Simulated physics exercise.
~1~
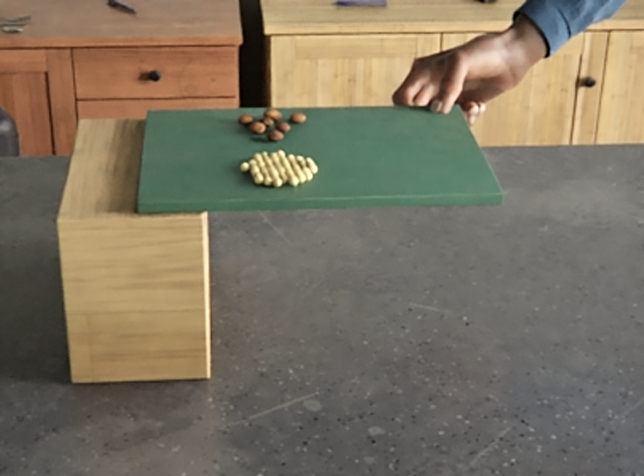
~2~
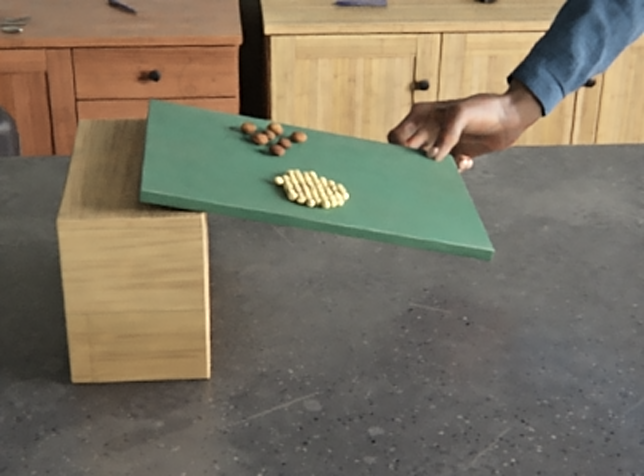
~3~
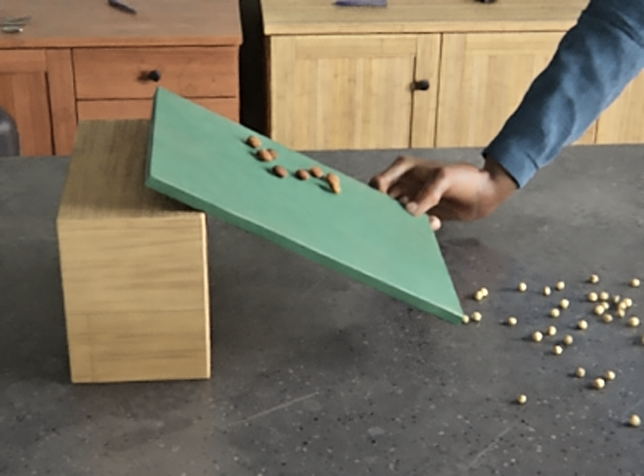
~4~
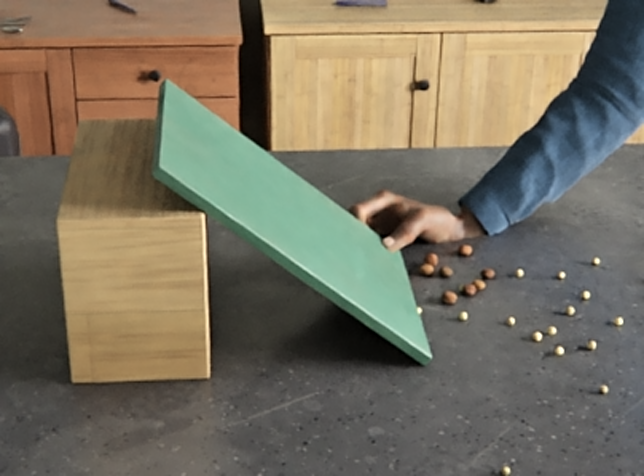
A hand lowers a green board until pale beads, then brown nuts, slide off.
